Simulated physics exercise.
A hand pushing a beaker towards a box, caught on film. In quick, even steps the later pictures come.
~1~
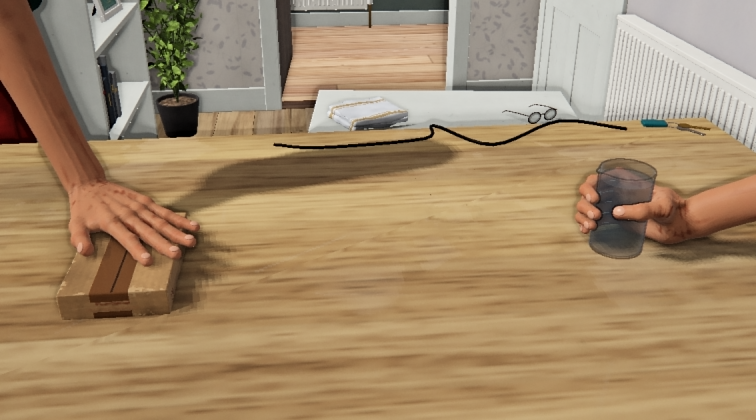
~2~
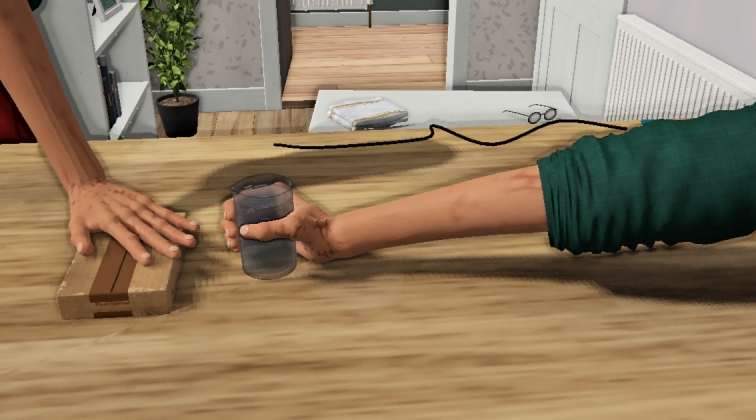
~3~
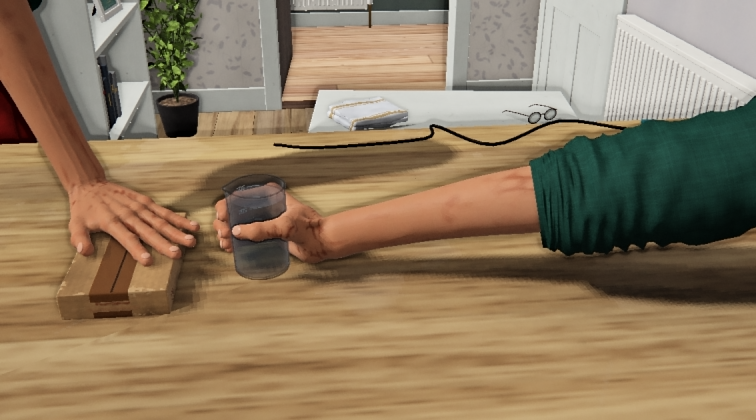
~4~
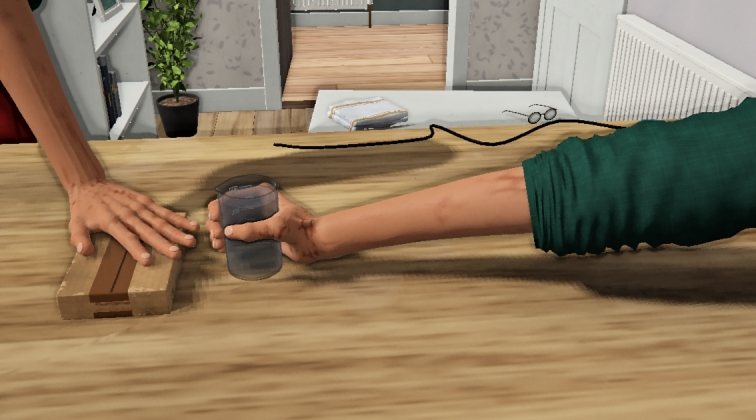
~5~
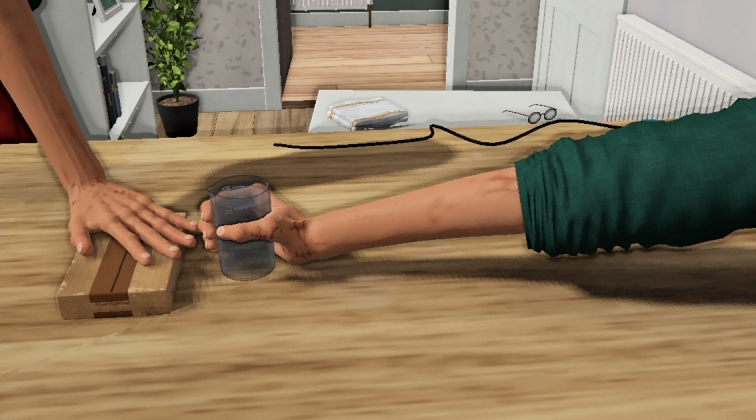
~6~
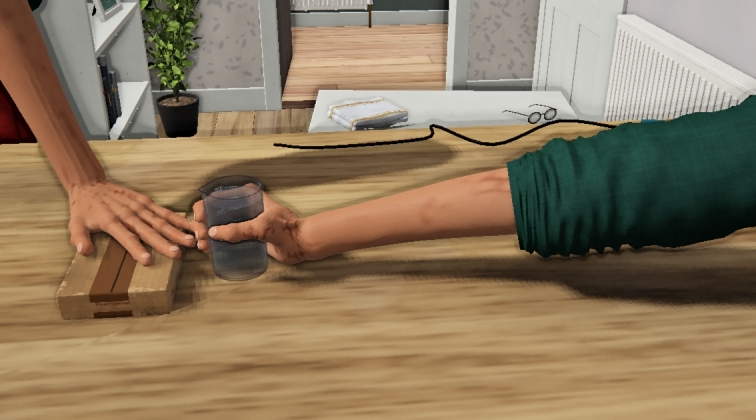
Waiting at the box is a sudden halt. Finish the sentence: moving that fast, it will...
It will keep everything inside.
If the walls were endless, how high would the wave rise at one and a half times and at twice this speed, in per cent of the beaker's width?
Peak: Around 15 in a hundred, then around 25 in a hundred.
A moment on, the beaker meets the box.
Further on, the water surges up the wall; the wave climbs under half way to the rim.
When it is over, the beaker stands at the box; all is still inside.
